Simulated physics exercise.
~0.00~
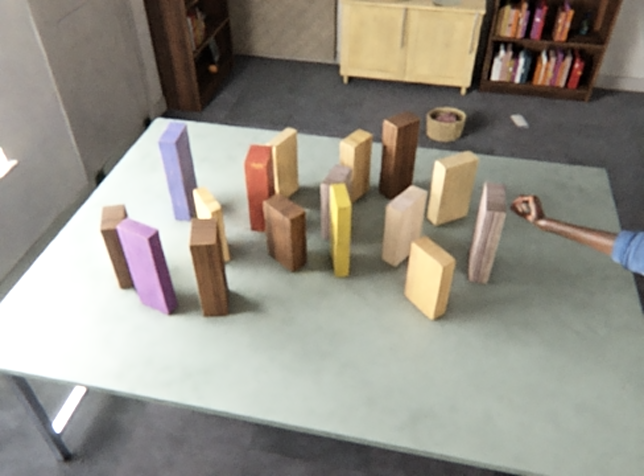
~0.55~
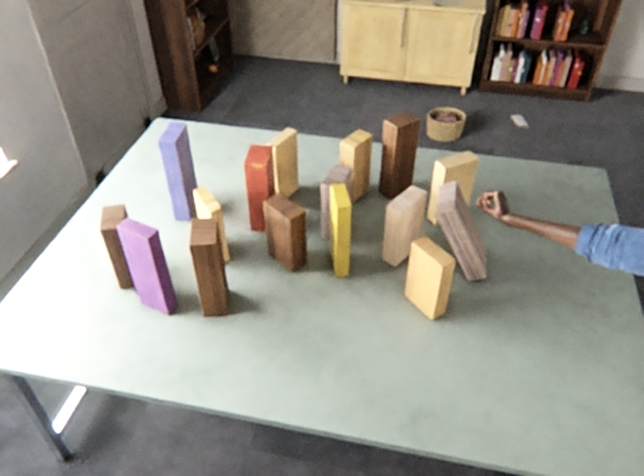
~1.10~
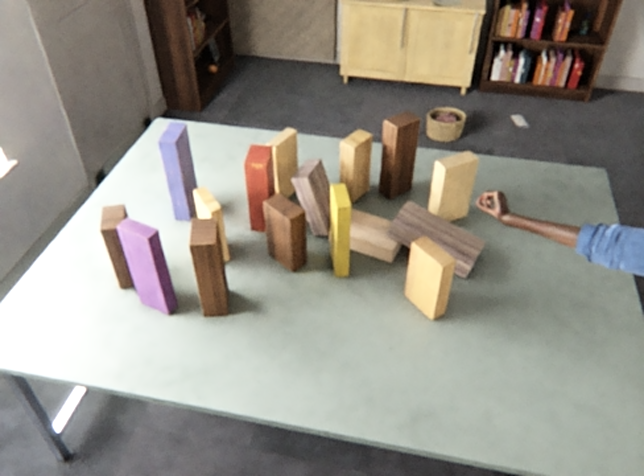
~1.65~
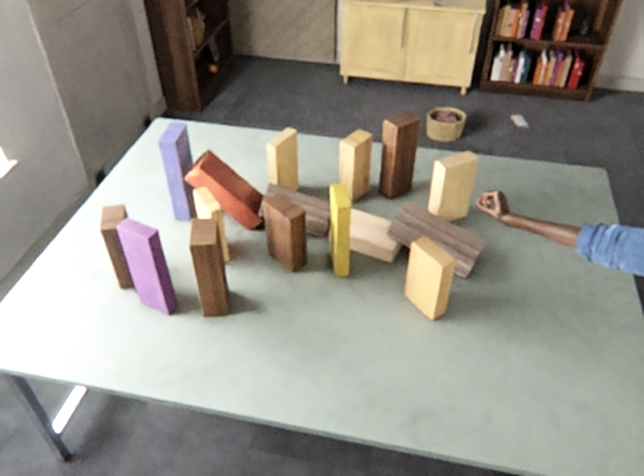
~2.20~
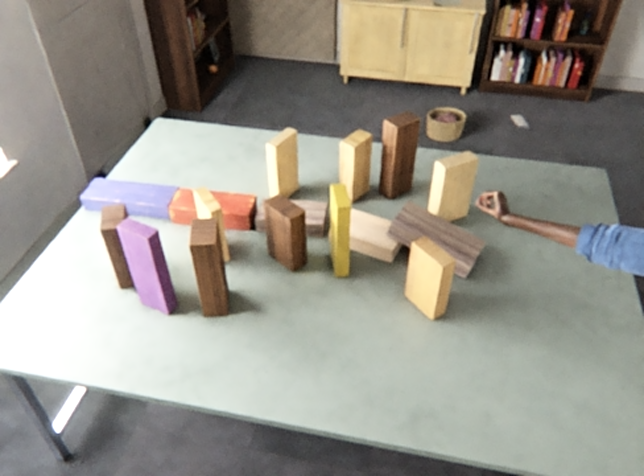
A fist nudges a tall grayish block leftward, toppling neighboring blocks in turn until the red and blue ones lie flat.
